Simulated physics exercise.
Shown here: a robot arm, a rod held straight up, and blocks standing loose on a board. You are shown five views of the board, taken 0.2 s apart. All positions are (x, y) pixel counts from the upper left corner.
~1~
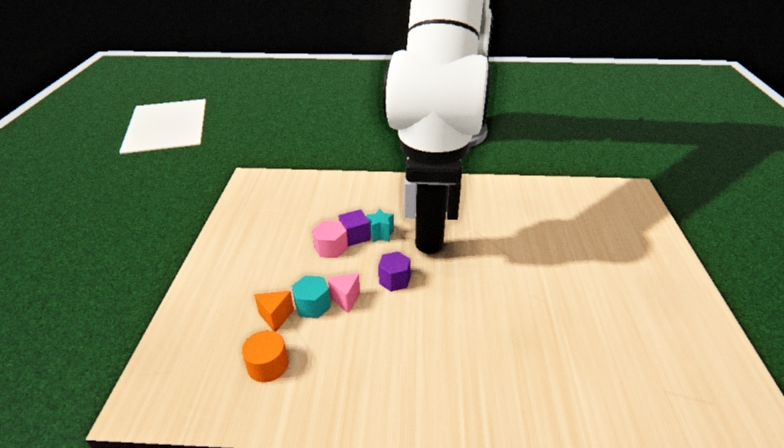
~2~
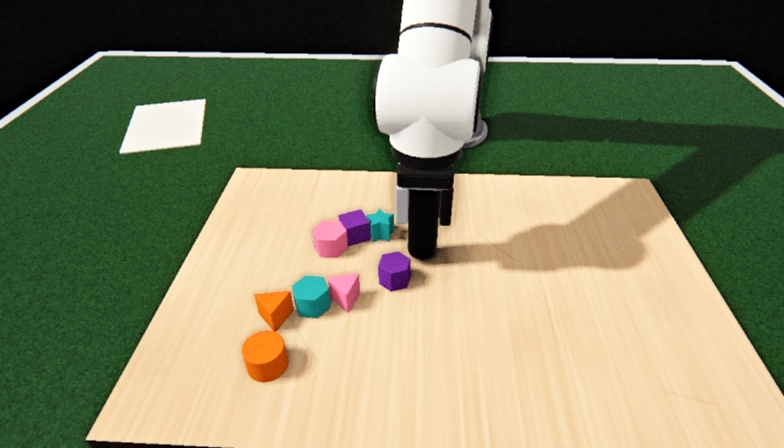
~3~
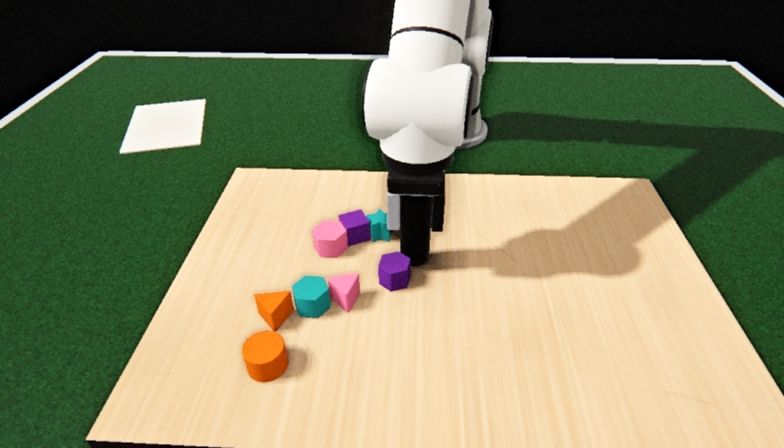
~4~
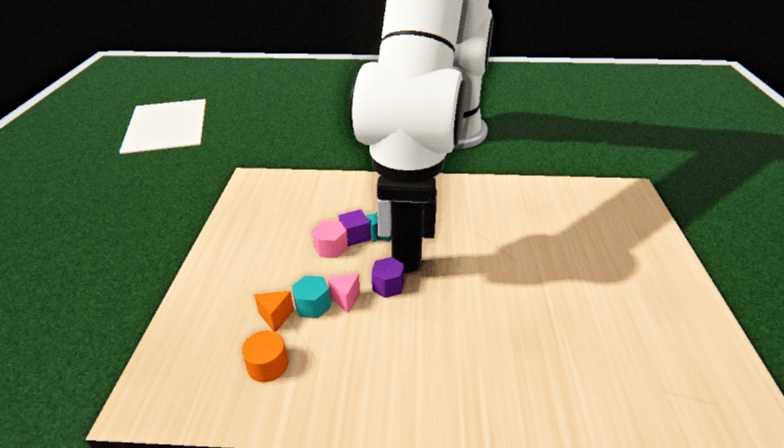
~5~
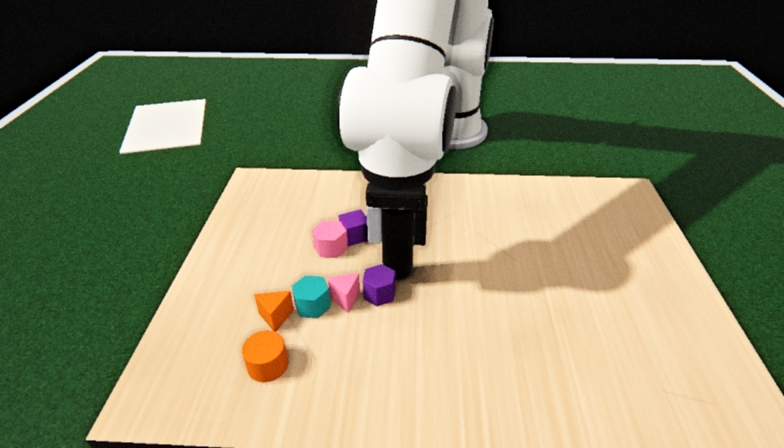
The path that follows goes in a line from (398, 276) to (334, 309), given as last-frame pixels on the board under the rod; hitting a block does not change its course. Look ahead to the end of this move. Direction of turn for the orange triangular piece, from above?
I'd predict that, seen from above, the orange triangular piece rotates counter-clockwise.
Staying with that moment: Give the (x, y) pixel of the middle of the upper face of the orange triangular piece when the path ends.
The centre of its top will be at (241, 309).
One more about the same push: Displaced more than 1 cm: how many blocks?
I expect three or more blocks to be moved by more than 1 cm.
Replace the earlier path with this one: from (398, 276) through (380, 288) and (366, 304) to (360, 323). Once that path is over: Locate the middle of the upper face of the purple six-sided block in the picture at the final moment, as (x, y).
The spot you're after is about (343, 329) in the image.
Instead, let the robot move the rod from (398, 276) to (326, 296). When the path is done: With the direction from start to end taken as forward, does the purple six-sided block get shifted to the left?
It seems so.
On the path given first. Halfway along, rod at (366, 287); orange triangular piece at (268, 301); turquoise six-sided block at (305, 288), turned 10° anticlockwise; pink triangular piece at (333, 282); purple six-sided block at (360, 297), turned 40° anticlockwise.
At the end, rod at (334, 303); orange triangular piece at (241, 309), turned 55° anticlockwise; turquoise six-sided block at (268, 293); pink triangular piece at (297, 294), turned 30° clockwise; purple six-sided block at (353, 309), turned 70° anticlockwise.
